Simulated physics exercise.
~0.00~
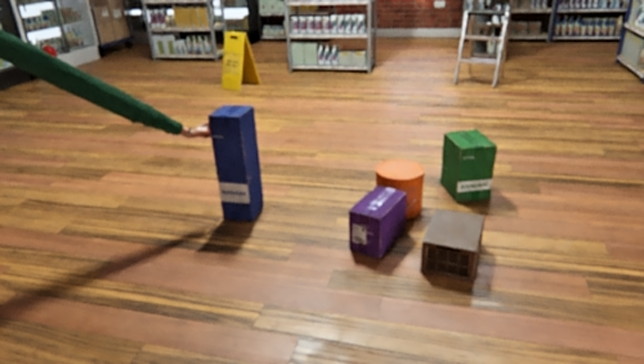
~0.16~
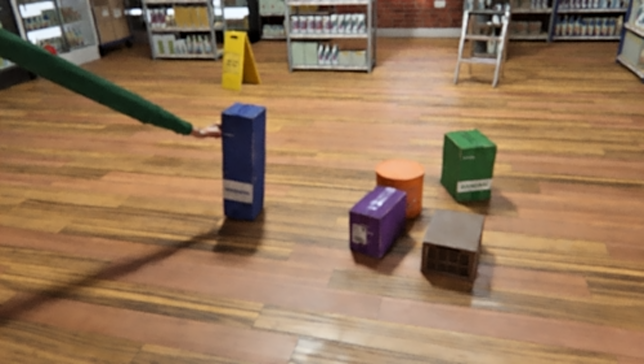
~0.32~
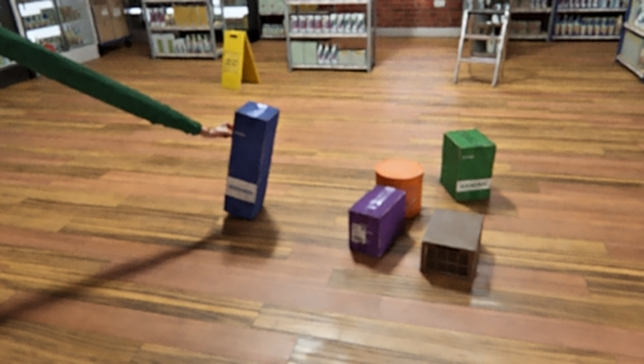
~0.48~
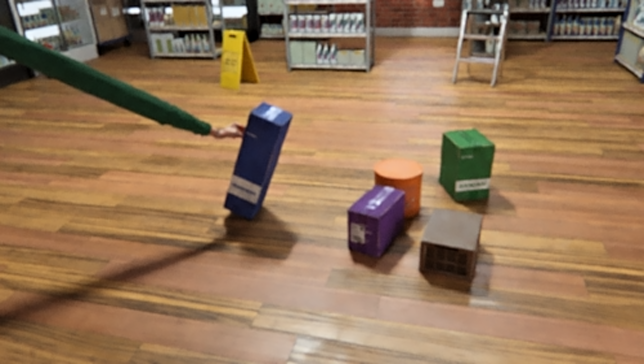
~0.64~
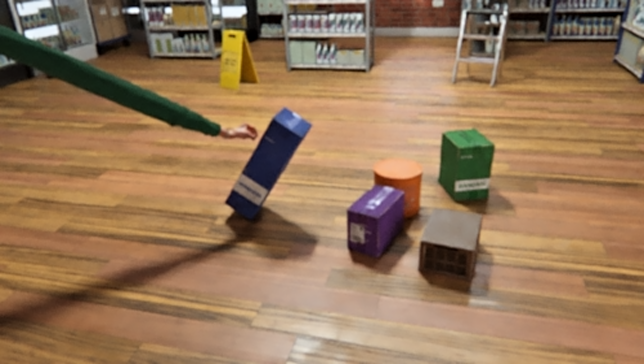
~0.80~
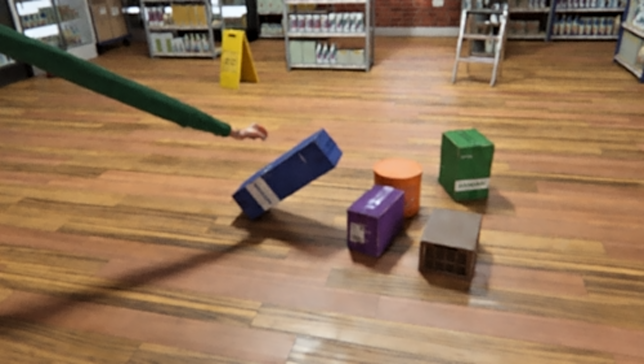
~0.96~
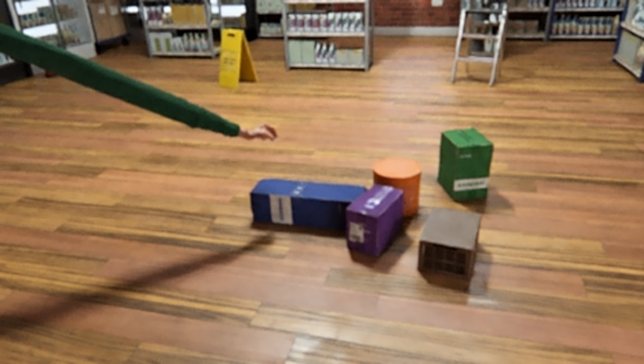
In the video, a green-sleeved arm reaches in from the left and pushes a tall blue box, which tilts right and topples onto its side beside a purple parcel and orange pail, while the nearby brown crate and green box stay in place.
